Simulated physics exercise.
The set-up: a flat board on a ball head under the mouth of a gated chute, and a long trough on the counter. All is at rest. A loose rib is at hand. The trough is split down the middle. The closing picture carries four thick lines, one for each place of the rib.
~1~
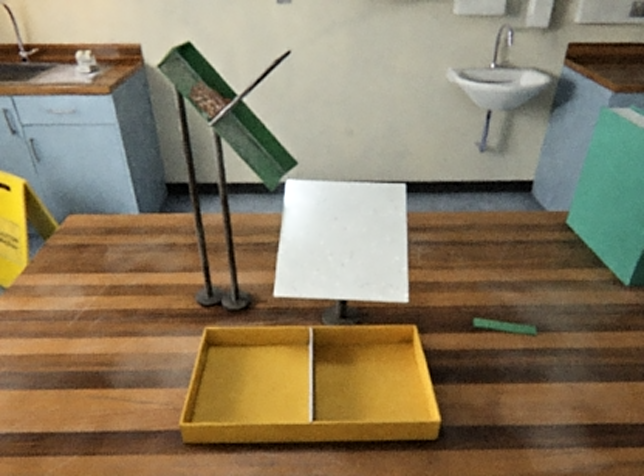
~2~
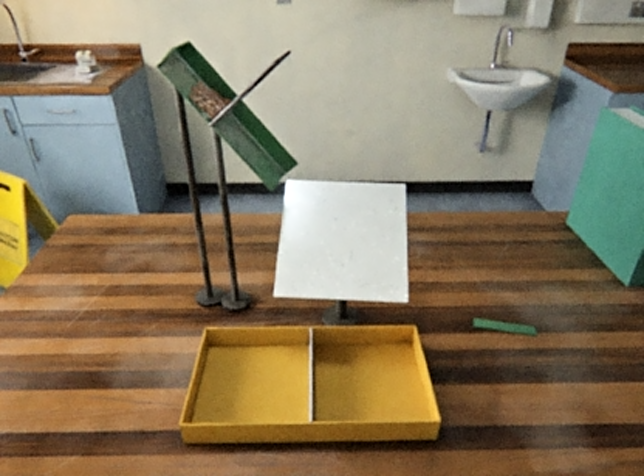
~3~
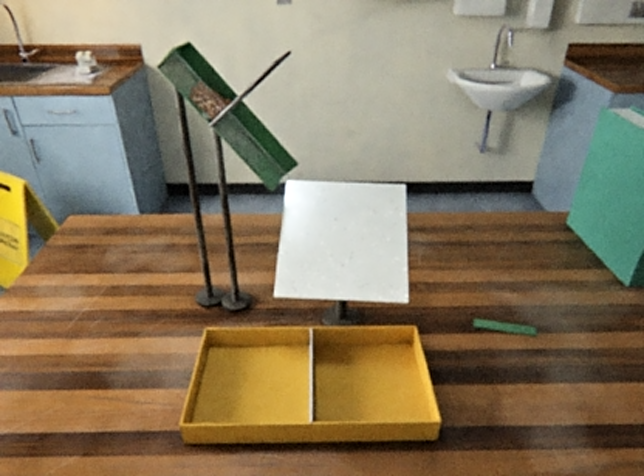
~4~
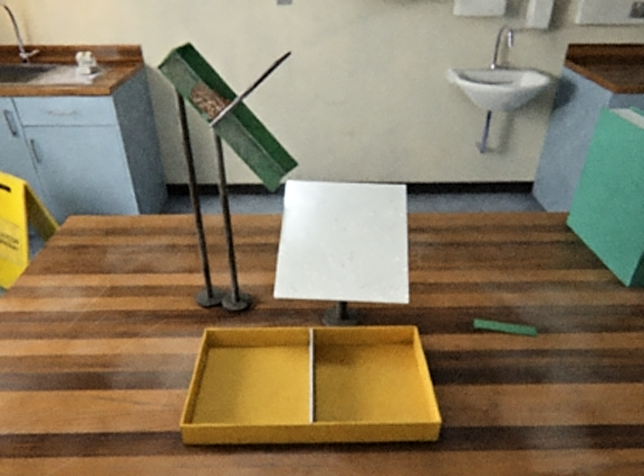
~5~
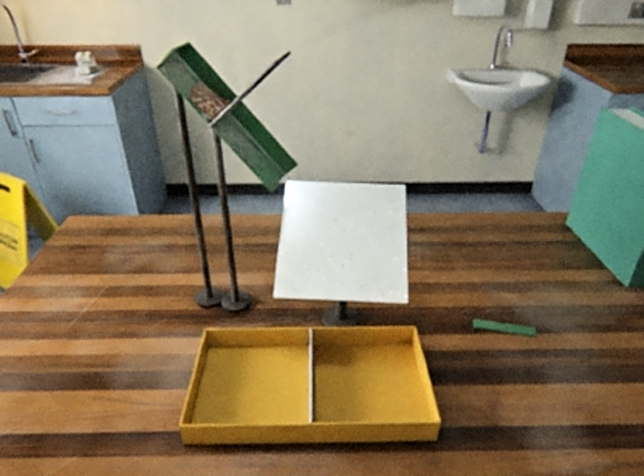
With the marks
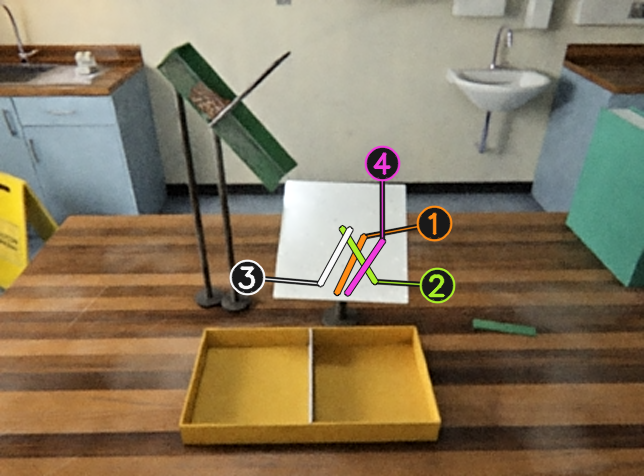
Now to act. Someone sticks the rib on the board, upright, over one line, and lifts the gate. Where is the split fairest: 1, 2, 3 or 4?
Choose 1.
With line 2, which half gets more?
More lands on the right.
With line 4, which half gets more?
Right.
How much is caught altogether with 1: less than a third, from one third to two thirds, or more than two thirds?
Line 1 gives more than two thirds.
On the marked copy, line 1 from (363, 236) to (337, 292); line 2 from (342, 228) to (374, 281); line 3 from (349, 229) to (320, 283); line 4 from (382, 241) to (347, 292).
If 1 is chosen, of what is caught, about half in the left half, about half in the right.
If 2 is chosen, of what is caught, a small part in the left half, most in the right.
If 3 is chosen, of what is caught, nearly all in the left half, a small part in the right.
If 4 is chosen, of what is caught, about a quarter in the left half, most in the right.
